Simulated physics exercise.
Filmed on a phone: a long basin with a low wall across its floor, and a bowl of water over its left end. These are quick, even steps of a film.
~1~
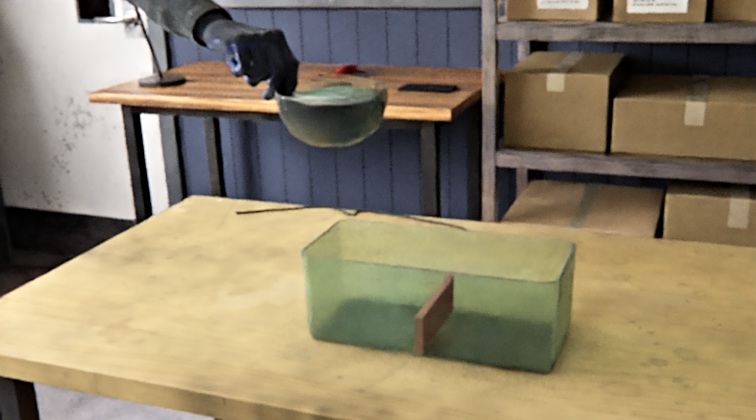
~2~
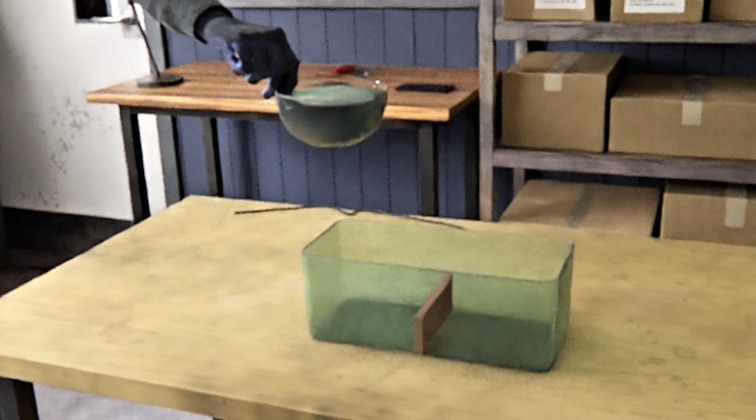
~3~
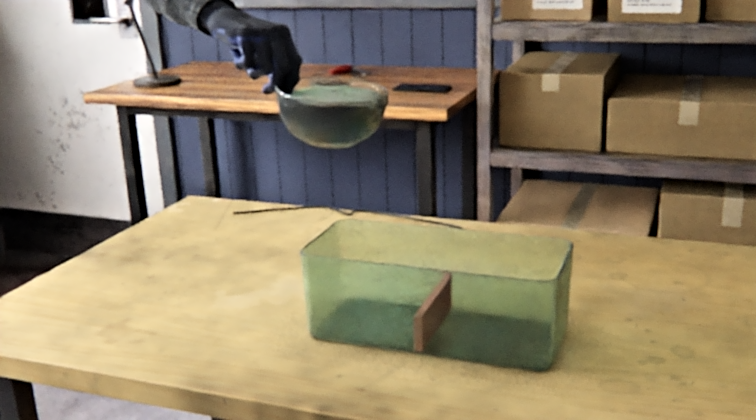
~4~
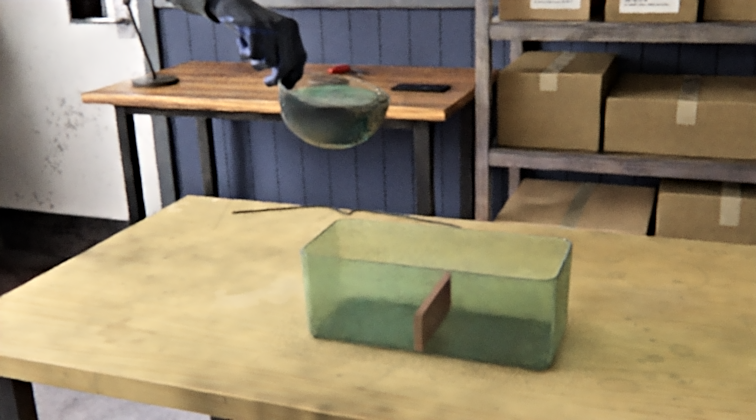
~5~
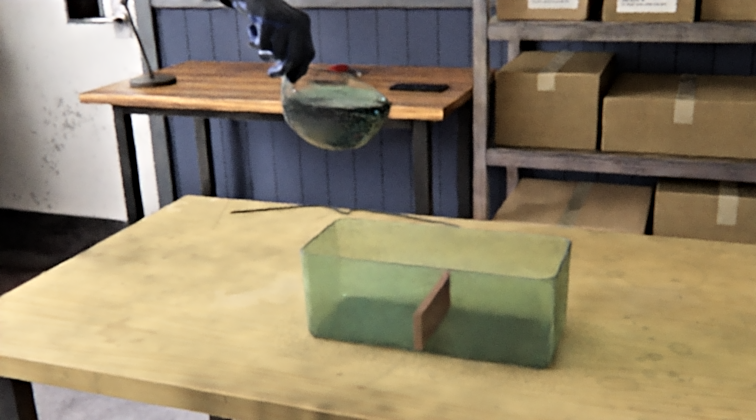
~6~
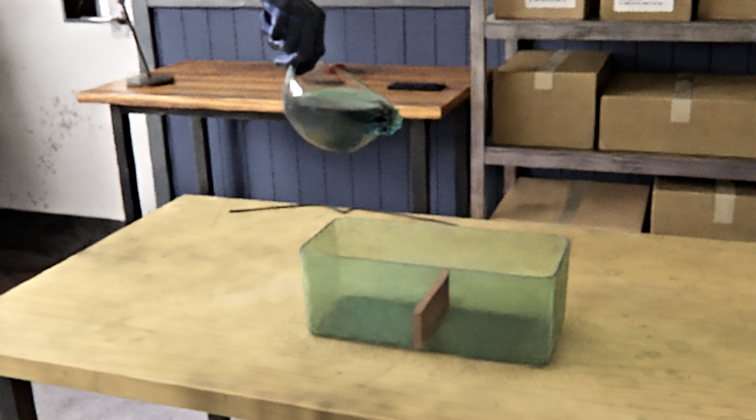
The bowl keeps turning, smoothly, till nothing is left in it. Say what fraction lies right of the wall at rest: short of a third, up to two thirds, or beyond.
It comes to between a third and two thirds.
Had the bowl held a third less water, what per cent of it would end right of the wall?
Some 35 per cent.
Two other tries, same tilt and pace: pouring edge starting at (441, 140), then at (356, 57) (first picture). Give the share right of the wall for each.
Roughly 90 per cent, and 25 per cent.
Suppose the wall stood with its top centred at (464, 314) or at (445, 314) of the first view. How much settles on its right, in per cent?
In turn 20 and 45 in a hundred.
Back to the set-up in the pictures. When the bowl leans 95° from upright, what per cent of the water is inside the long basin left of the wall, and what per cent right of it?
Some 10 per cent left and 35 right.
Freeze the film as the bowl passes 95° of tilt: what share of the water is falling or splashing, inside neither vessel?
Some 45 per cent.
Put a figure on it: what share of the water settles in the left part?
Some 45 per cent.
A moment on, the tilt is 95° and 12 per cent is still to pour, 9 is left of the wall and 36 right of it.
Next, the tilt is 113° and 0 per cent is still to pour, 43 is left of the wall and 53 right of it.
Then the tilt is 113° and 0 per cent is still to pour, 45 is left of the wall and 53 right of it.
Later the tilt is 113° and 0 per cent is still to pour, 45 is left of the wall and 53 right of it.
In the end 45 per cent lies left of the wall, 53 right of it and 2 outside.
